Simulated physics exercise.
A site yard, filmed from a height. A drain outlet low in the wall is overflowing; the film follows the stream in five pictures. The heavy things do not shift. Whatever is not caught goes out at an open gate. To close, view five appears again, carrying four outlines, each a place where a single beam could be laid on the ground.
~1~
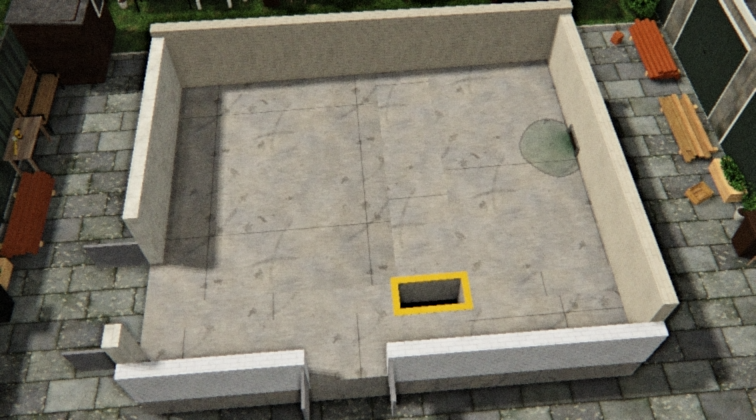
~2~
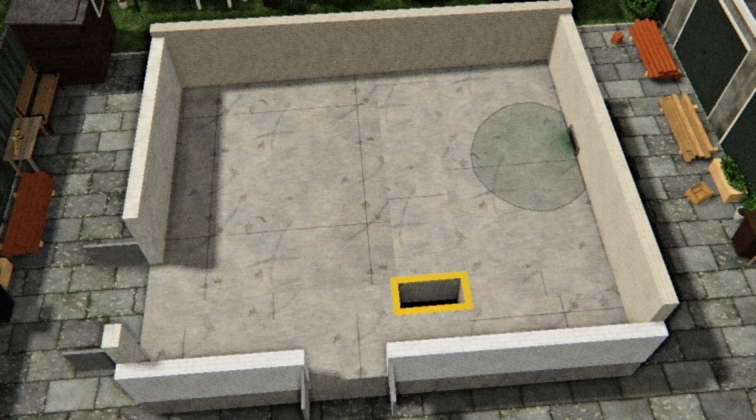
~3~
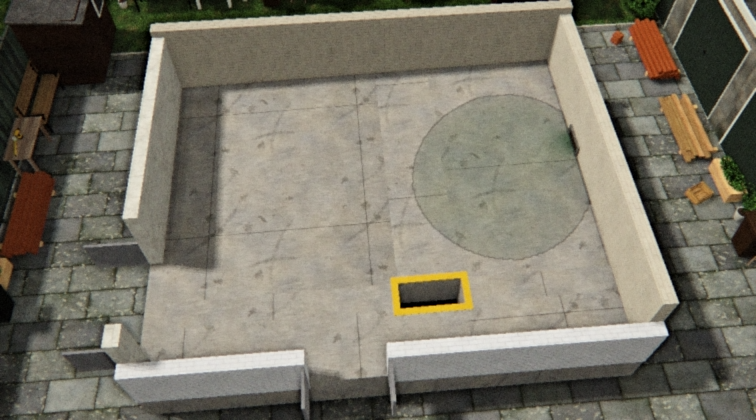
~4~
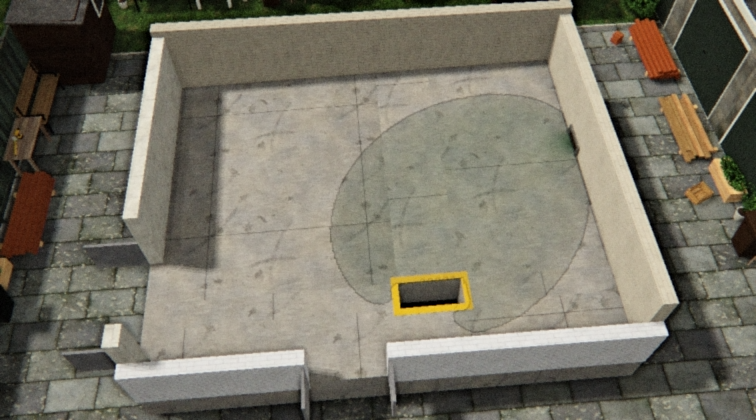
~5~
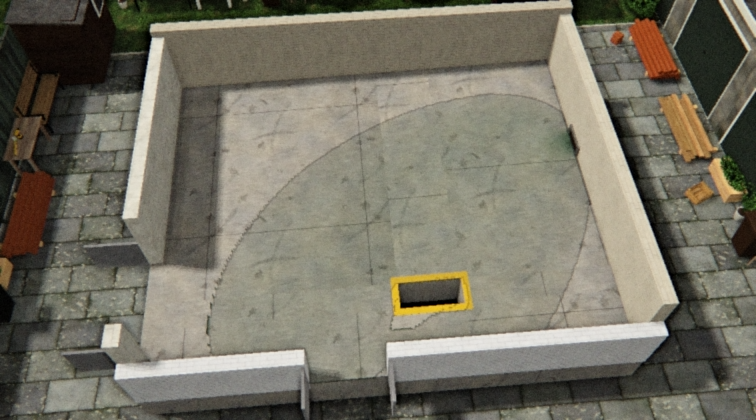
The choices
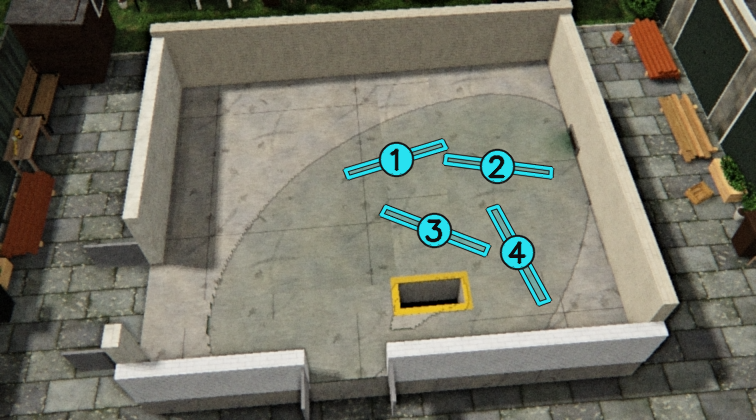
Walled site yard from above, a greenish wet patch spreading leftward from the right wall, reaching and surrounding a yellow-edged drain pit.
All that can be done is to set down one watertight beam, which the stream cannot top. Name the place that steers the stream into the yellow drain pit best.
The answer is position 1.
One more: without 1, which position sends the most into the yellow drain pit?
That would be 4.
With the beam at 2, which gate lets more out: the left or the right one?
The left gate.
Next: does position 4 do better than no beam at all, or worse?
Position 4 is worse.
On the marked copy, 1 from (346, 173) to (444, 144); 2 from (445, 159) to (551, 172); 3 from (383, 210) to (486, 250); 4 from (493, 207) to (544, 302).
With 1, about 27 % of the stream goes into the yellow drain pit, about 73 % out by the gates.
With 2, about 8 % of the stream goes into the yellow drain pit, about 92 % out by the gates.
With 3, about 5 % of the stream goes into the yellow drain pit, about 95 % out by the gates.
With 4, about 12 % of the stream goes into the yellow drain pit, about 88 % out by the gates.
